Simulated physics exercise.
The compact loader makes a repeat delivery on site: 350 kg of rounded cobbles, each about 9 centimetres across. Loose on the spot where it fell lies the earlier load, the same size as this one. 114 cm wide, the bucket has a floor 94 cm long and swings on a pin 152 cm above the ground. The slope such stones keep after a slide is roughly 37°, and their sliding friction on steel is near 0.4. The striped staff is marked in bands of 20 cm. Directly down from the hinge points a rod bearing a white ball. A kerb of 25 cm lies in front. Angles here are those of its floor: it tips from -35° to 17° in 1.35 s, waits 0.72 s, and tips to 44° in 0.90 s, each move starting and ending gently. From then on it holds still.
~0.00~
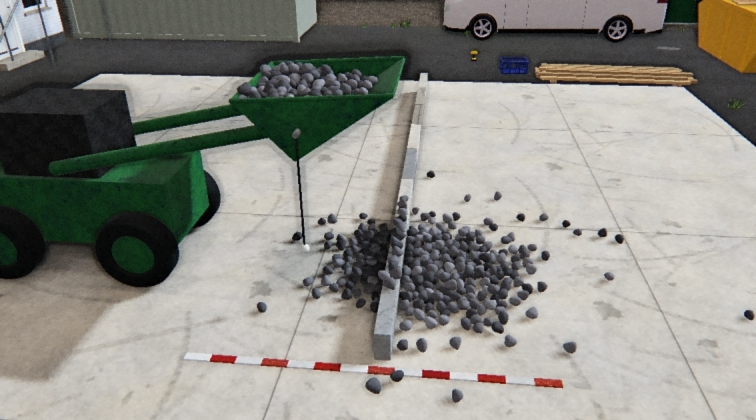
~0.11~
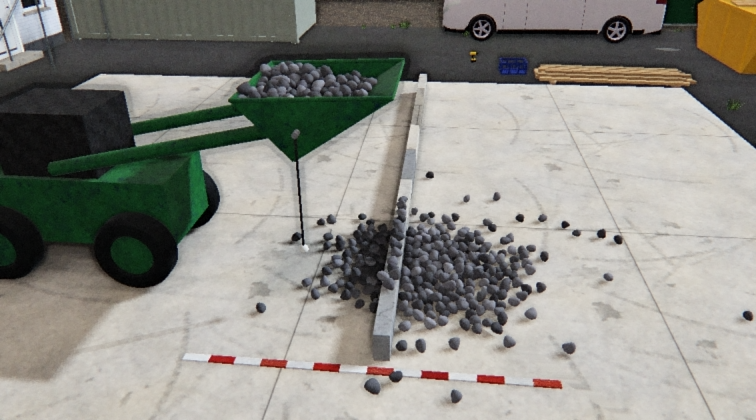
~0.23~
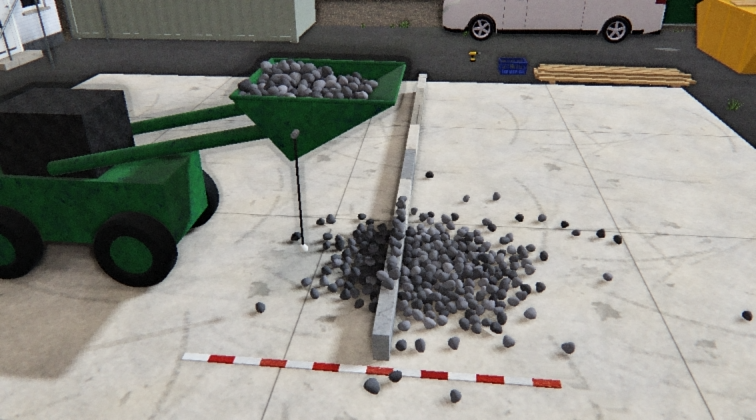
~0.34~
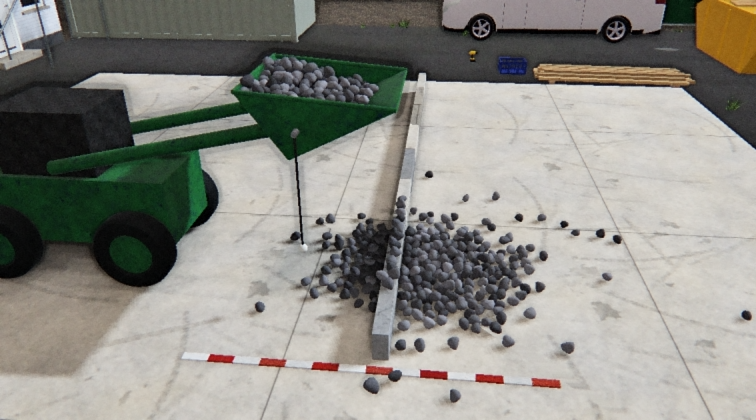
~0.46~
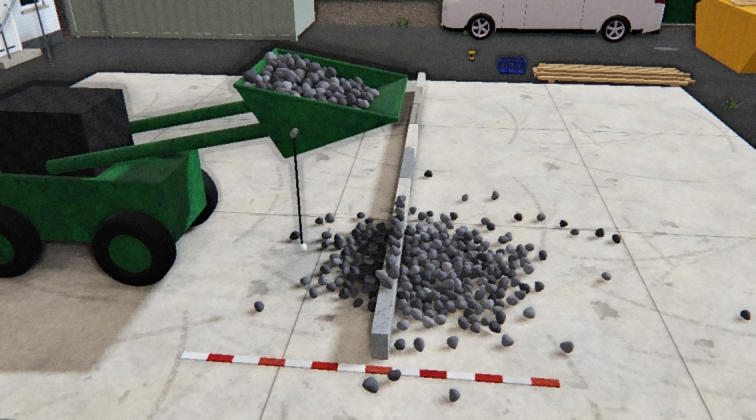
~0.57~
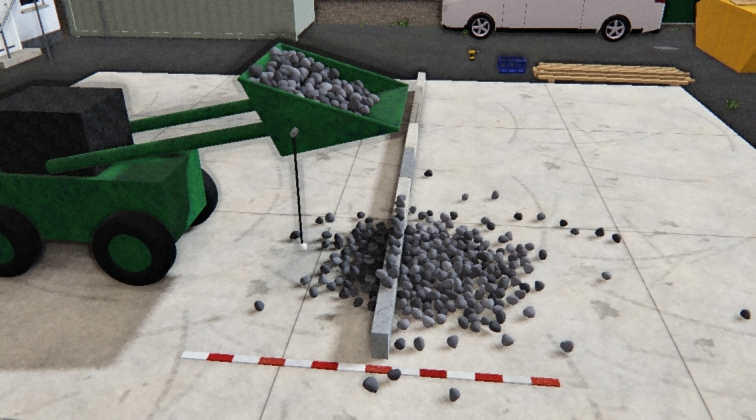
A green loader slowly tilts its raised bucket of grey stones down towards the right.
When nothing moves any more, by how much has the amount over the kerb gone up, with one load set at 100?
It has gone up by about 93 per cent of a load.
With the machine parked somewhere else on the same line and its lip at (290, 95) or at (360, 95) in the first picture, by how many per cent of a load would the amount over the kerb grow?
Close to 0 per cent, followed by close to 55 per cent.
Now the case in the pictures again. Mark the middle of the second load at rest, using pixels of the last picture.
Middle: Approx. (433, 250) px.
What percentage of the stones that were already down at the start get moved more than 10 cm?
10 %.
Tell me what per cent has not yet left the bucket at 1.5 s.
Around 100 in a hundred.
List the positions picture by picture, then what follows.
In the first picture, lip at (393, 96), floor tilted -35°, highest stones at (296, 69). The earlier load is highest near (395, 255), 31 cm above ground level, 29 % on this side of the kerb, 72 % over the kerb.
In the second picture, the bucket is at -34°, its lip at (393, 99); the top of the load is at (296, 69); the stones move at 0.1 m/s on average.
In the third picture, lip at (395, 103), floor tilted -31°, highest stones at (292, 67); the stones move at 0.1 m/s on average.
In the fourth picture, the bucket is at -27°, its lip at (396, 111); the top of the load is at (289, 65); the stones move at 0.2 m/s on average.
In the fifth picture, lip at (398, 120), floor tilted -21°, highest stones at (287, 61); the stones move at 0.2 m/s on average.
In the sixth picture, lip at (399, 130), floor tilted -15°, highest stones at (286, 59); the stones move at 0.2 m/s on average.
After 1.0 s the floor is at 9°; in per cent of one load, 100 in the bucket, 29 on this side of the kerb, 72 over the kerb; the foremost stones are at (599, 255).
After 1.5 s the floor is at 17°; in per cent of one load, 98 in the bucket, 30 on this side of the kerb, 72 over the kerb; the foremost stones are at (599, 255).
After 3.4 s the floor is at 44°; in per cent of one load, 0 in the bucket, 36 on this side of the kerb, 165 over the kerb; the foremost stones are at (599, 245).
After 6.2 s the floor is at 44°; in per cent of one load, 0 in the bucket, 36 on this side of the kerb, 164 over the kerb; the foremost stones are at (599, 245). Net gain over the kerb, 93.
